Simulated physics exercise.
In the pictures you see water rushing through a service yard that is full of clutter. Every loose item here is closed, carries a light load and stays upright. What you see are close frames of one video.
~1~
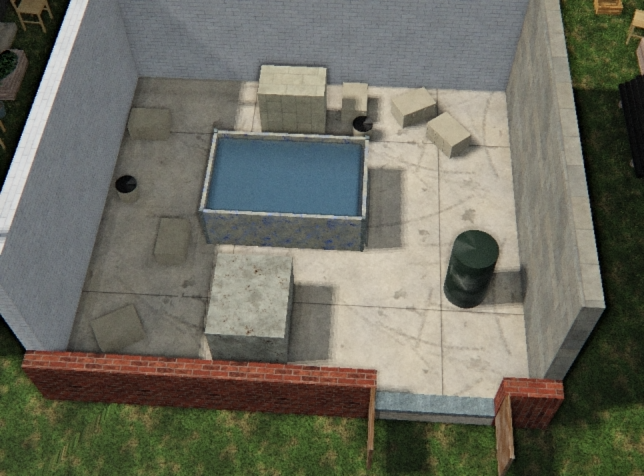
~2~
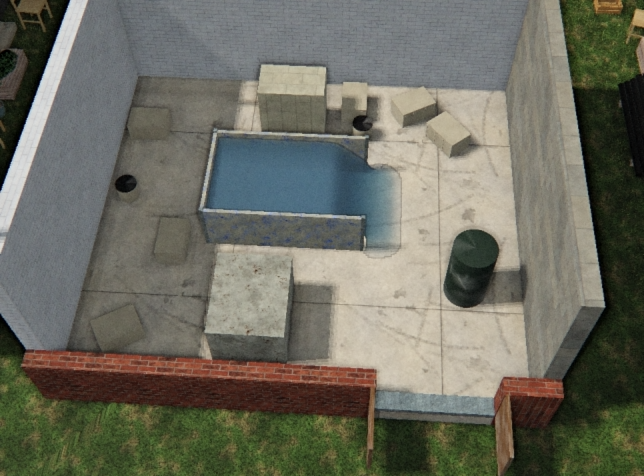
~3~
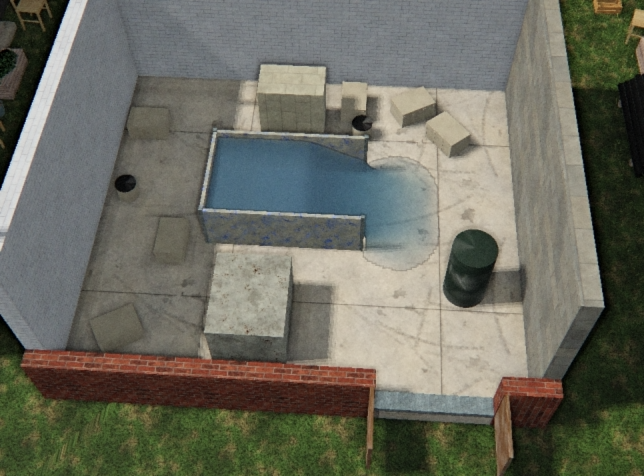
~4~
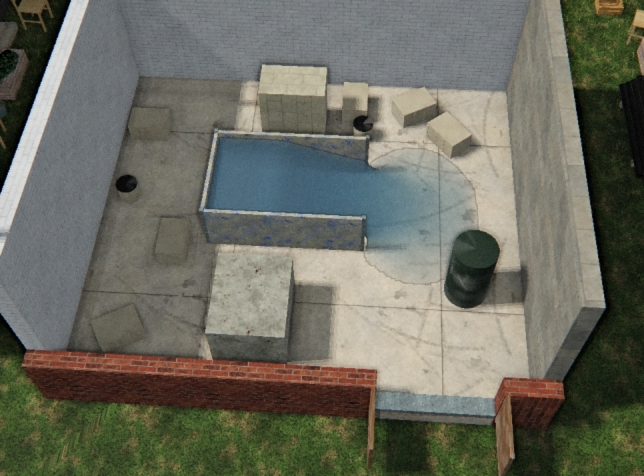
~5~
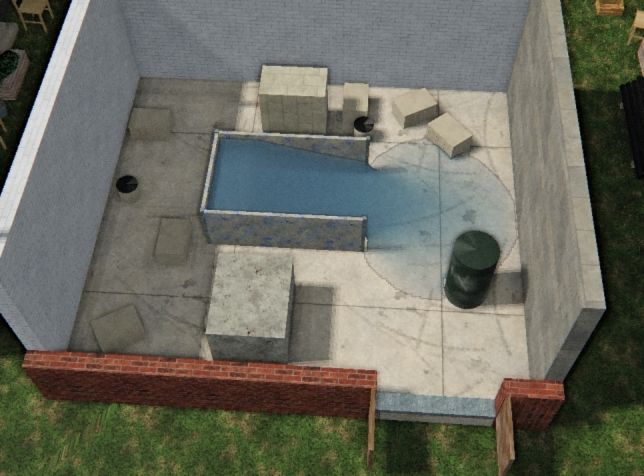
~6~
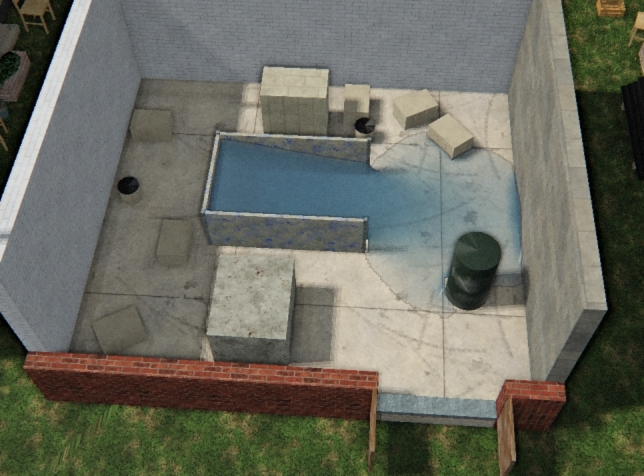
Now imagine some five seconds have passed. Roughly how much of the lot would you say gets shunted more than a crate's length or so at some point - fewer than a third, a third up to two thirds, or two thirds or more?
It stays in the middle third.
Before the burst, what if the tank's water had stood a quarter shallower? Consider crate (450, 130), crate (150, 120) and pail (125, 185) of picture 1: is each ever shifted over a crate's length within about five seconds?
Object 1: Covered it. Object 2: Didn't cover it. Object 3: Didn't cover it.
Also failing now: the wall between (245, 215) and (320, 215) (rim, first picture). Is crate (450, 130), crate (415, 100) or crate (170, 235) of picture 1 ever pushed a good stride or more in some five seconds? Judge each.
Never got that far, never got that far, got that far.
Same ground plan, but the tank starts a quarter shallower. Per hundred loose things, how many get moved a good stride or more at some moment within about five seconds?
I'd put it near 40 out of a hundred.
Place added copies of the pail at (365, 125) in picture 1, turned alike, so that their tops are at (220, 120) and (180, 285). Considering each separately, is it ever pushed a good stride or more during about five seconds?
Item by item: Remains in place; remains in place.
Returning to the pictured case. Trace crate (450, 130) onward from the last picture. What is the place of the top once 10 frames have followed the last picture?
Near (482, 81).
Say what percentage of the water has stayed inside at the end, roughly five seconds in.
82 %.
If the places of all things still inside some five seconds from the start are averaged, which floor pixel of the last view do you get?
Near (229, 184).
A moment on, 0 of 8 are well off their spots; 0 afloat.
Next, 1 of 8 are well off their spots; 1 afloat.
Later, 3 of 8 are well off their spots; 2 afloat.
In the end, 3 of 8 are well off their spots, and 3 have been at some point; 2 afloat.
